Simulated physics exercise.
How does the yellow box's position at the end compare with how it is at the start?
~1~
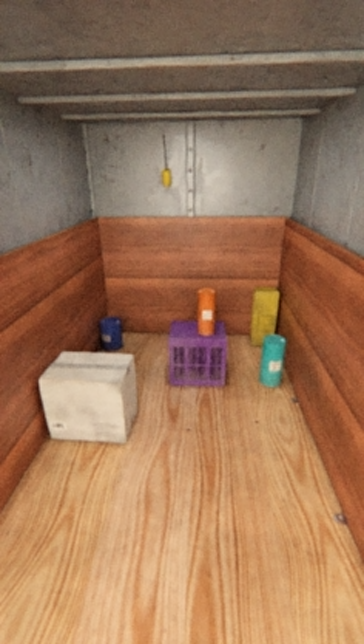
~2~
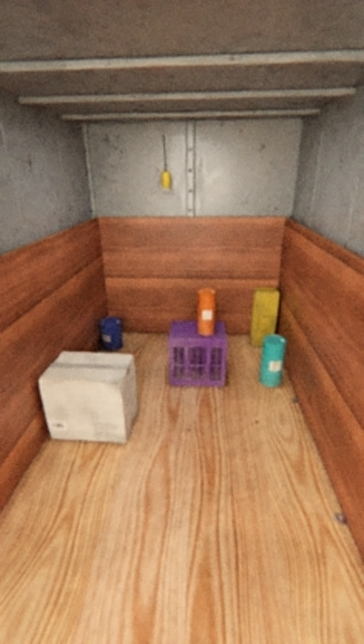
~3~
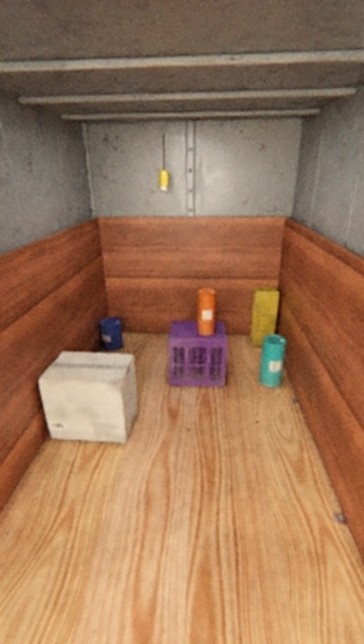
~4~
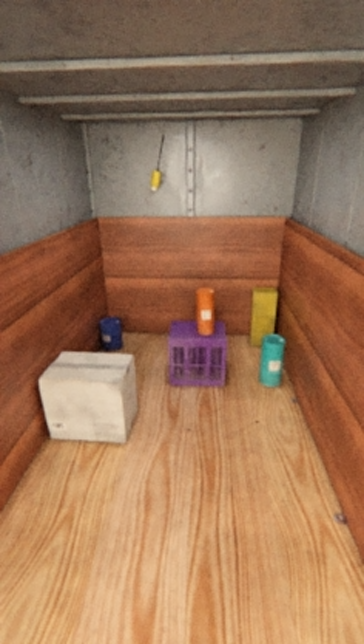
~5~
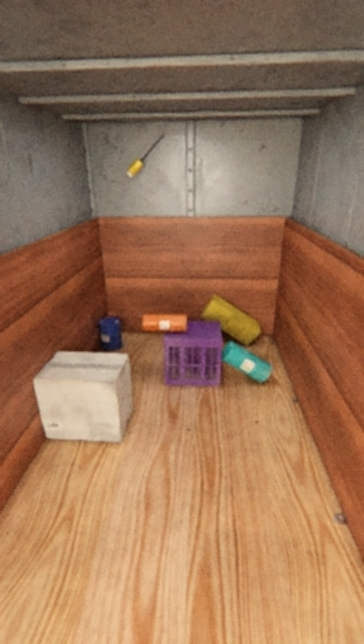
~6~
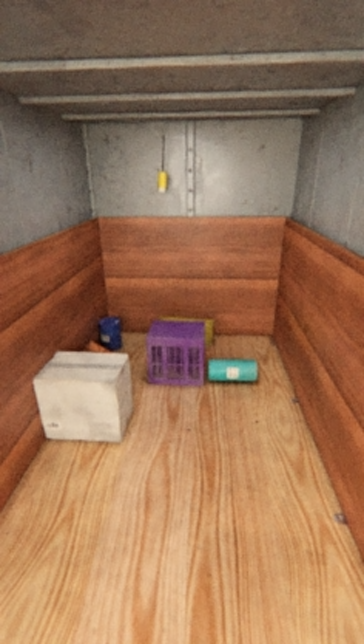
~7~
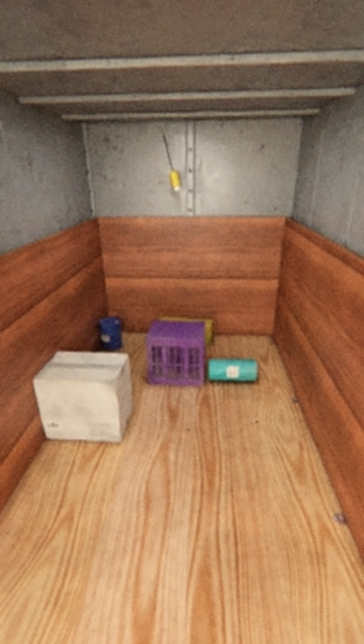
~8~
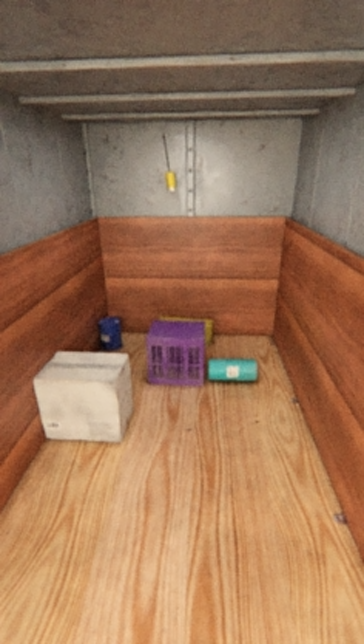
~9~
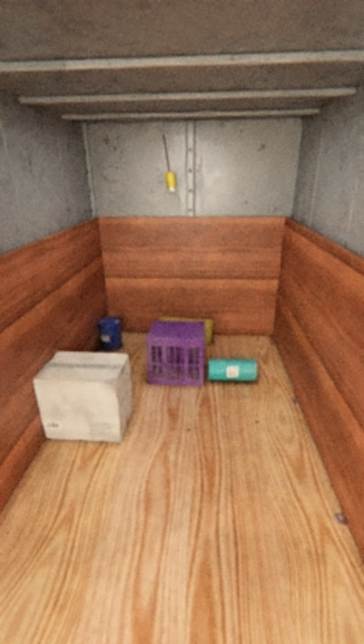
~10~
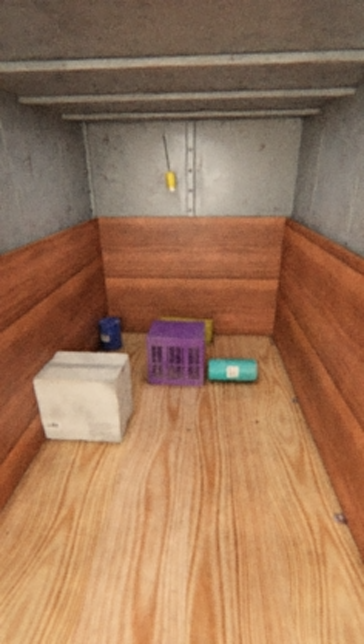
At the start the yellow box stands upright near the back right of the bay. By the end it lies on its side farther left, partly hidden behind the purple chest.
